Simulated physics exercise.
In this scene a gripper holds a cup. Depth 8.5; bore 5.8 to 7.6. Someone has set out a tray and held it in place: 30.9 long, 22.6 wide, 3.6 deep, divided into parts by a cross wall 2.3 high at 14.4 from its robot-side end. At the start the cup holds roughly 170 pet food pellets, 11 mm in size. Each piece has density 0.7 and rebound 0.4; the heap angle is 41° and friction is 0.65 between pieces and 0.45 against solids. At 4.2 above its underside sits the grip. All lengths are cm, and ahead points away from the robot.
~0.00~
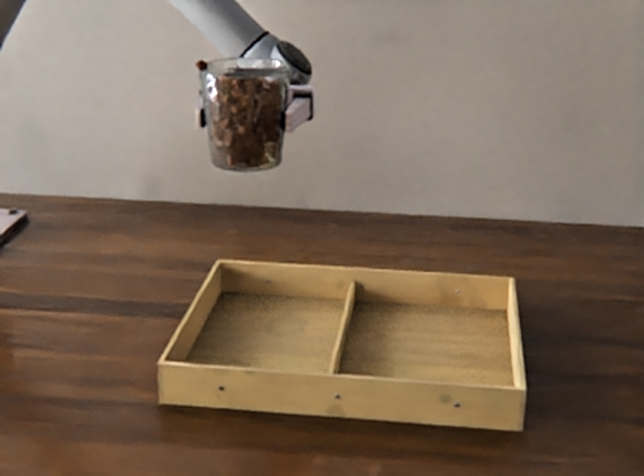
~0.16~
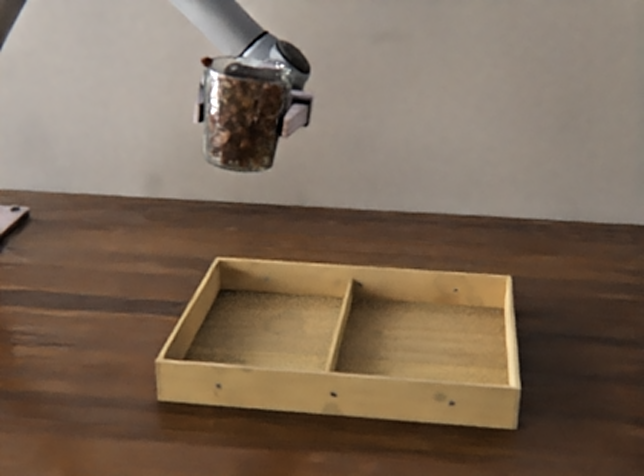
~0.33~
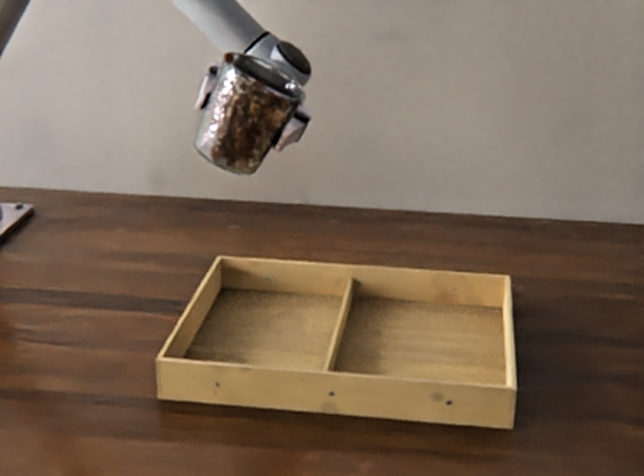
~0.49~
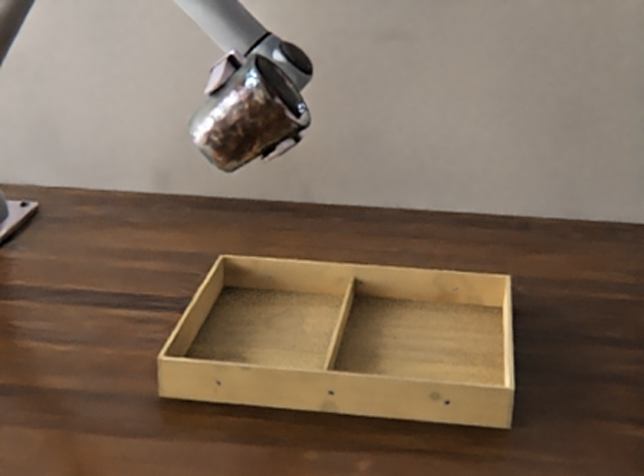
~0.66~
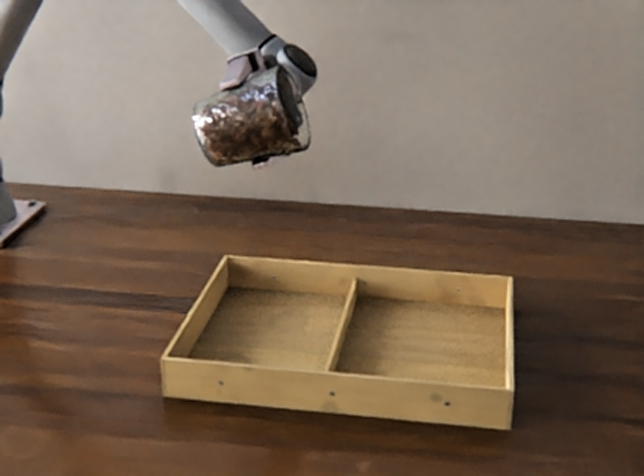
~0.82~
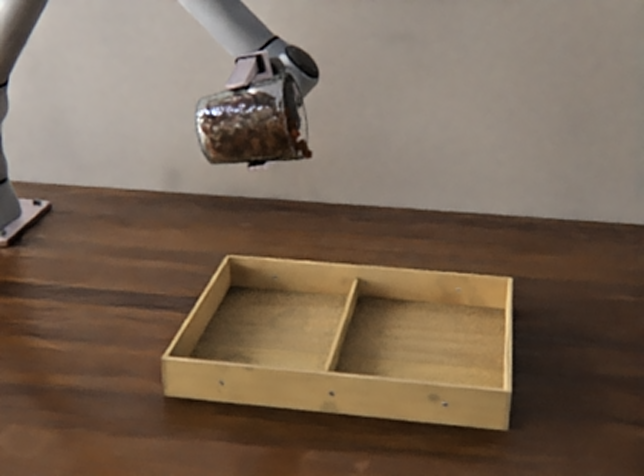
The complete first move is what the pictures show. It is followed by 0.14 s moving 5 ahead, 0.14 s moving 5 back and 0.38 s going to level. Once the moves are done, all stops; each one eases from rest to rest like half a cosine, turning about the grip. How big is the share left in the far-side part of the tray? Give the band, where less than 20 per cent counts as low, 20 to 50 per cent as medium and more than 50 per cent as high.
Medium.
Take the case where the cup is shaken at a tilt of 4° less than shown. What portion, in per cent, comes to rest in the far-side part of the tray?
It would be near 20 per cent.
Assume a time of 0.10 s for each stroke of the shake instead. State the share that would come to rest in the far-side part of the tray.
That gives about 65 percent.
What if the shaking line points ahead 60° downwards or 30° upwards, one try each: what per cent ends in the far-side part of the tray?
Some 10 and 50 per cent.
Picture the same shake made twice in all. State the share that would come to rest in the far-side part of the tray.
About 45 %.
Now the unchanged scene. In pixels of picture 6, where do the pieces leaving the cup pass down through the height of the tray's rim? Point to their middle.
They come down centred close to (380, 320).
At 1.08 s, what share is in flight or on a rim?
My guess is some 31 in a hundred.
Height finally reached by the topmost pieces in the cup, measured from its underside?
Around 6.5 centimetres above the underside.
By 1.08 s, tilted 77° forward, highest piece 25 above the table; 115 in the cup, 1 in the far-side part, 53 in flight or on a rim.
By 1.35 s, tilted 21° forward, highest piece 27 above the table; 104 in the cup, 50 in the far-side part, 15 in the robot-side part.
By 1.68 s, level, highest piece 26 above the table; 104 in the cup, 50 in the far-side part, 15 in the robot-side part.
By 2.73 s, level, highest piece 26 above the table; 104 in the cup, 50 in the far-side part, 15 in the robot-side part.
Final count, 104 in the cup, 50 in the far-side part, 15 in the robot-side part. That is 30 % in the far-side part of the tray.
